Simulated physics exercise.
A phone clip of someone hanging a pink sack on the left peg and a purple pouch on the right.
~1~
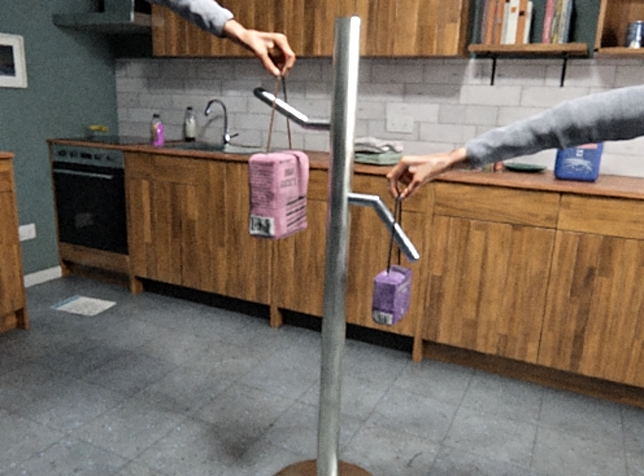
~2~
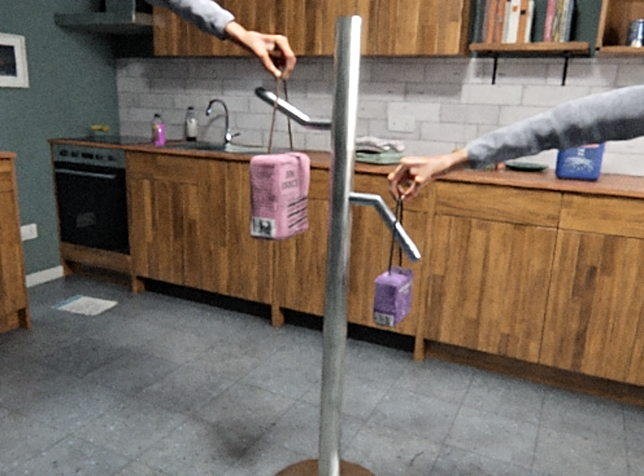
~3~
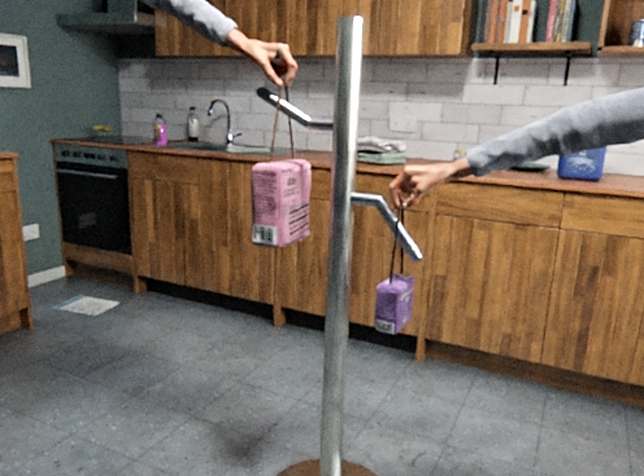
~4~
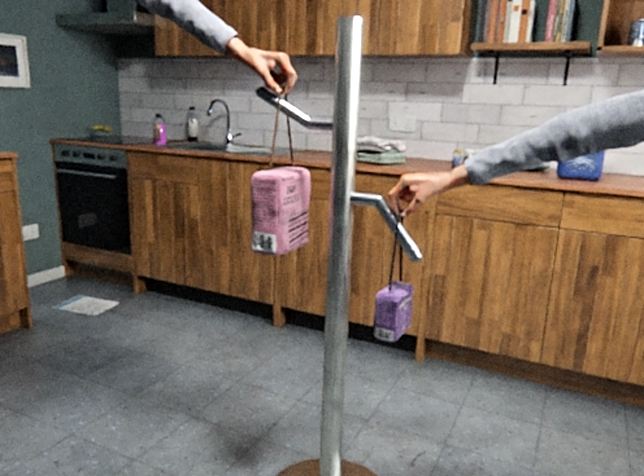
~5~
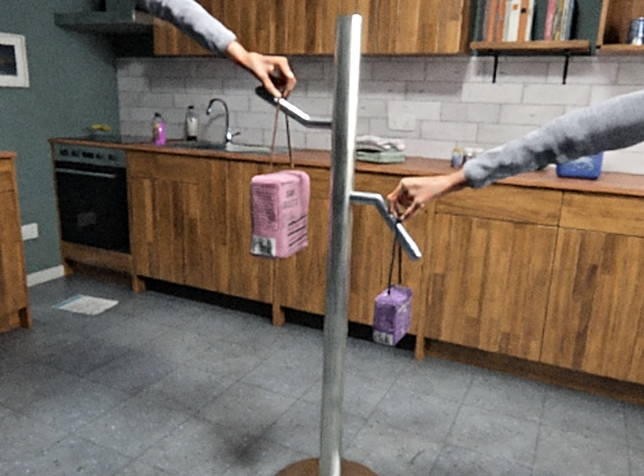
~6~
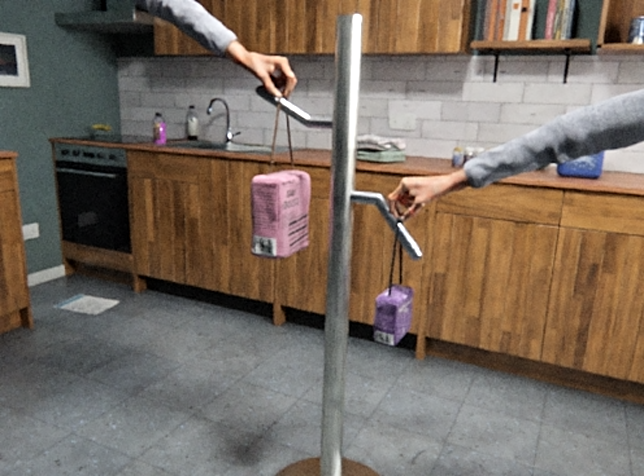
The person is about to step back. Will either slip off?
The pink sack stays hanging; the purple pouch drops to the floor.
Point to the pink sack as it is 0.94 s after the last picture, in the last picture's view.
Around (332, 238).
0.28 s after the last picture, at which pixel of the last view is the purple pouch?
Near (388, 395).
Then, 0.28 s later than the last view, pink sack hanging from its loop near (294, 228); purple pouch falling near (388, 395).
Then, 0.56 s later than the last view, pink sack hanging from its loop near (330, 236); purple pouch on the floor.
Then, 0.94 s later than the last view, pink sack hanging from its loop near (332, 238); purple pouch on the floor.
Finally, pink sack hanging from its loop near (325, 237); purple pouch on the floor. The pink sack holds on and the purple pouch comes down.
